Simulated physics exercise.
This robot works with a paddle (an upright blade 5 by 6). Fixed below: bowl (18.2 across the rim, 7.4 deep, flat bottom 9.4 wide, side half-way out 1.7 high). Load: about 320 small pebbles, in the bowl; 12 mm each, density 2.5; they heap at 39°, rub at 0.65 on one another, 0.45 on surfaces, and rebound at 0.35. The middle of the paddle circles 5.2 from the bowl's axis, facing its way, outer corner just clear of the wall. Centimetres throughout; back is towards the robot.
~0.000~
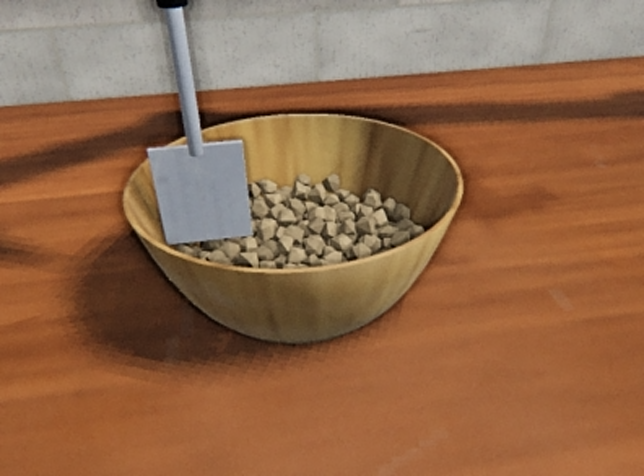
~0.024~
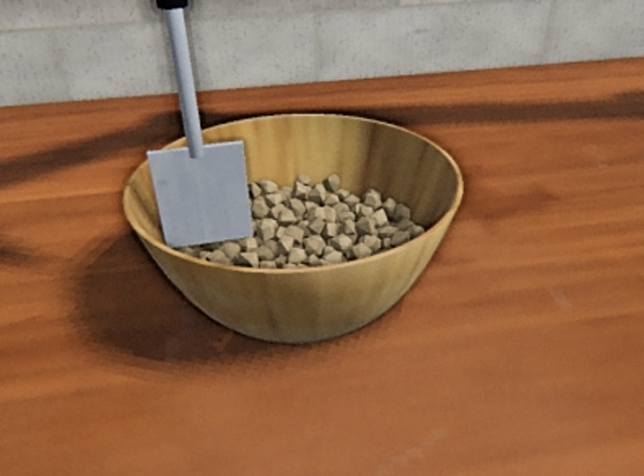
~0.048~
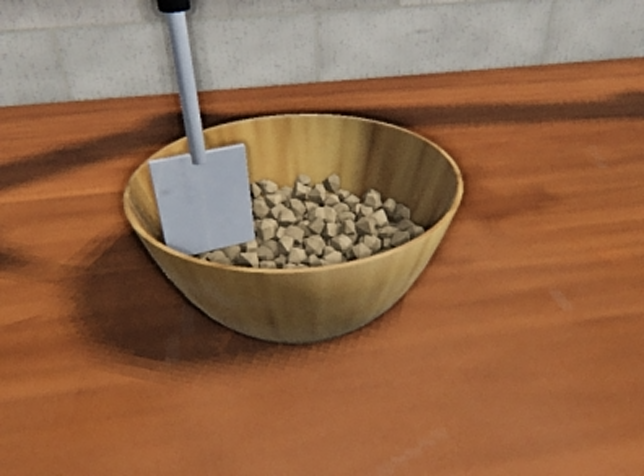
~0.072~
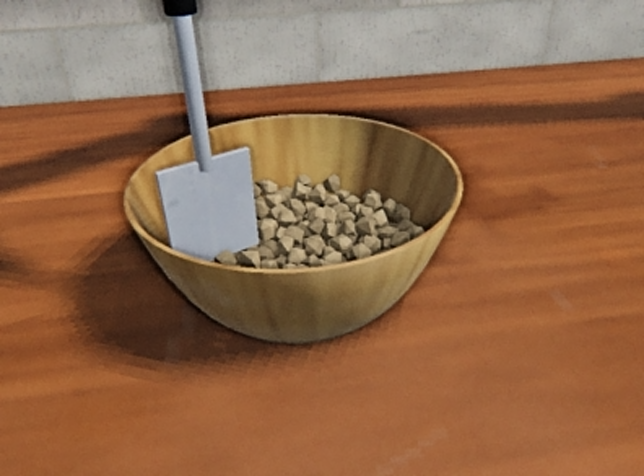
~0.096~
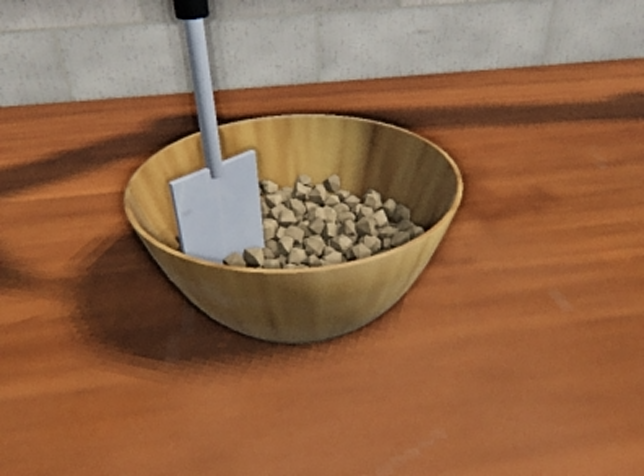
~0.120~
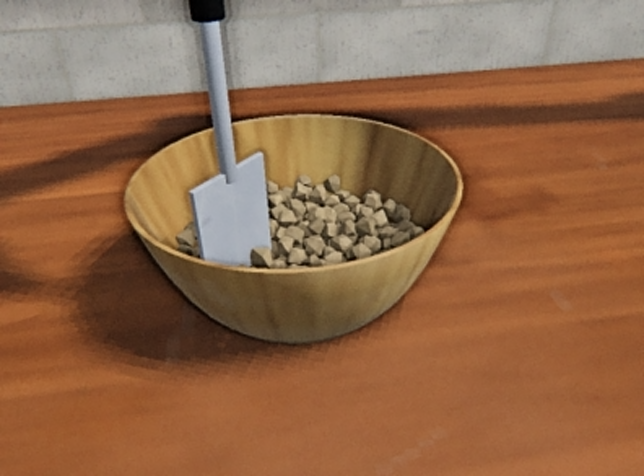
A wooden bowl of small pebbles sat on a wooden surface while a flat grey paddle inside it, upright at the left, turned and moved a short way right and toward the front.
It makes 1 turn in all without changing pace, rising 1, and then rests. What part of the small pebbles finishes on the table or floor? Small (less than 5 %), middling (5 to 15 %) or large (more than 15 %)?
Share on the table or floor: Small (less than 5 %).
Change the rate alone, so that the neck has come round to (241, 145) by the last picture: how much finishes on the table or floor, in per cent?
Some 0 per cent.
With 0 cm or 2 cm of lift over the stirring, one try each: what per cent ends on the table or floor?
About 5 and 0 per cent.
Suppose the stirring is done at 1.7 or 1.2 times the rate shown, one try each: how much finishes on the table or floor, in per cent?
Some 5 and 0 per cent.
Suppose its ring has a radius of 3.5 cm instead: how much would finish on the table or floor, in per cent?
It would be near 5 per cent.
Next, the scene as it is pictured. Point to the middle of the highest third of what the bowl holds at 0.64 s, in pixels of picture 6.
Around (249, 215).
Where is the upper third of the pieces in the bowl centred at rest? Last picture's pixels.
At about (270, 245).
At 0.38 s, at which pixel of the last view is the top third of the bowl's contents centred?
At about (323, 221).
By 0.38 s, 168° round, highest piece 7 above the table; 320 in the bowl.
By 0.64 s, 290° round, highest piece 8 above the table; 320 in the bowl.
By 0.97 s, 0° round, highest piece 7 above the table; 316 in the bowl, 4 on the table or floor.
By 1.67 s, 0° round, highest piece 7 above the table; 316 in the bowl, 4 on the table or floor.
Final count, 316 in the bowl, 4 on the table or floor. That is 1 % on the table or floor.
